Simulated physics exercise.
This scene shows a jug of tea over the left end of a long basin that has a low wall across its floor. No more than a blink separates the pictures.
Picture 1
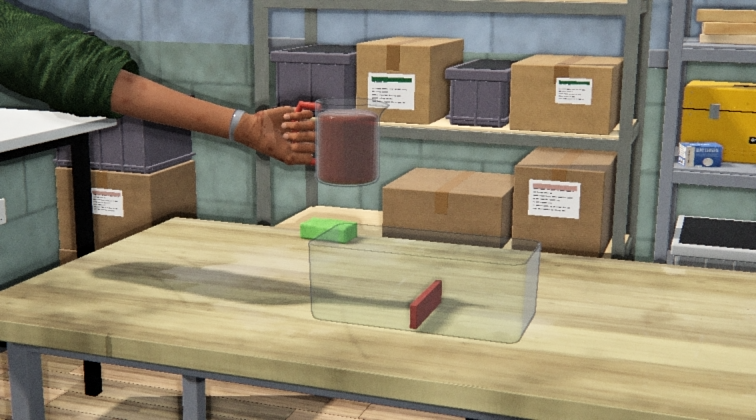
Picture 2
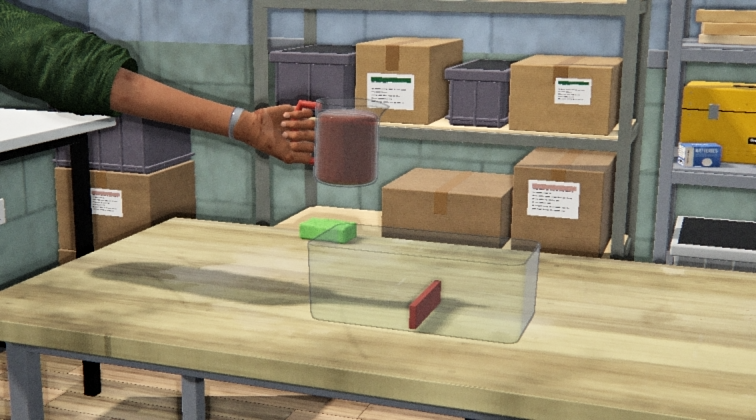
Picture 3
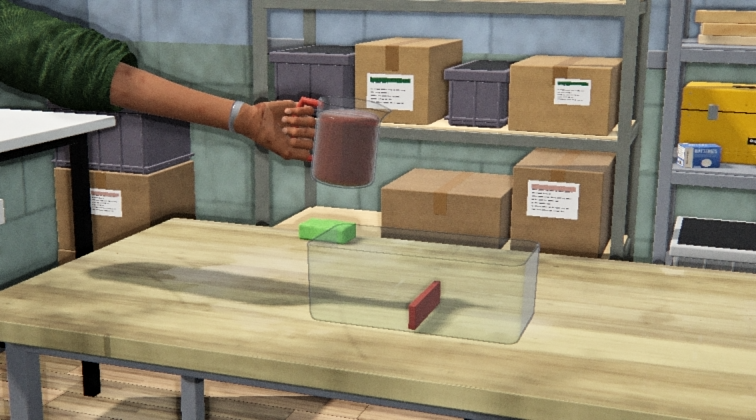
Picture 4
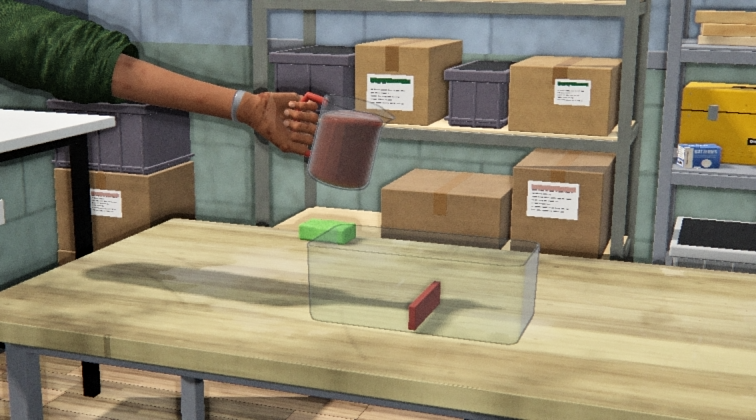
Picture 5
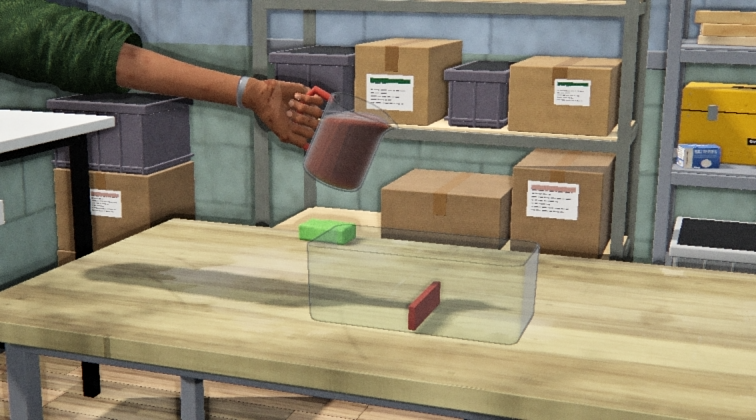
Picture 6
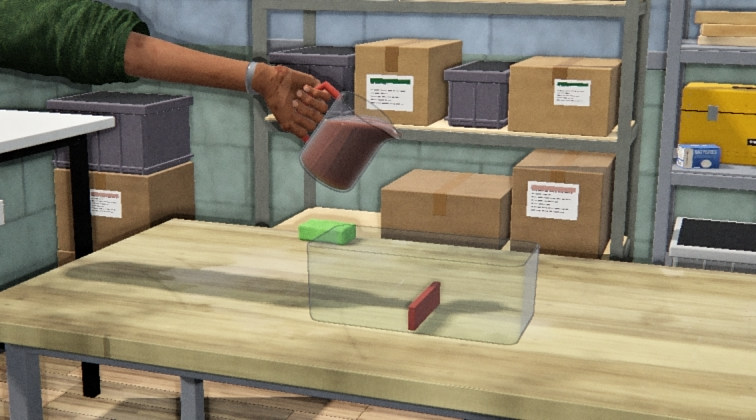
At a wooden workbench in a storeroom, a hand held a clear jug of reddish-brown liquid above the left end of a see-through basin with a low red wall inside, then steadily tilted it rightward.
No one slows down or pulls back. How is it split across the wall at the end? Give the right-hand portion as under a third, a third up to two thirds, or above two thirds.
The right-hand portion is a third up to two thirds.
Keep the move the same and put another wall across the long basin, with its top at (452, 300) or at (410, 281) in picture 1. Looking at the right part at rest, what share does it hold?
In order, some 10 and 80 in a hundred.
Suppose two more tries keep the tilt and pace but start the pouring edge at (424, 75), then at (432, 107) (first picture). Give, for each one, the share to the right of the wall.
Roughly 85 in a hundred the first time and 85 in a hundred the second.
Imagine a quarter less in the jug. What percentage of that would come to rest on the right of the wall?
30 per cent.
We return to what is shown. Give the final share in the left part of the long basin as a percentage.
50 in a hundred.
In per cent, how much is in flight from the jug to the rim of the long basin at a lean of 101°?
25 %.
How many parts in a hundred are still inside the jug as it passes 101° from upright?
Around 55 percent remains.
A moment on, the tilt is 101° and 57 per cent is still to pour, 2 is left of the wall and 16 right of it.
Next, the tilt is 118° and 10 per cent is still to pour, 31 is left of the wall and 46 right of it.
Then the tilt is 118° and 0 per cent is still to pour, 47 is left of the wall and 50 right of it.
Later the tilt is 118° and 0 per cent is still to pour, 47 is left of the wall and 51 right of it.
Finally, 48 per cent lies left of the wall, 51 right of it and 1 outside.
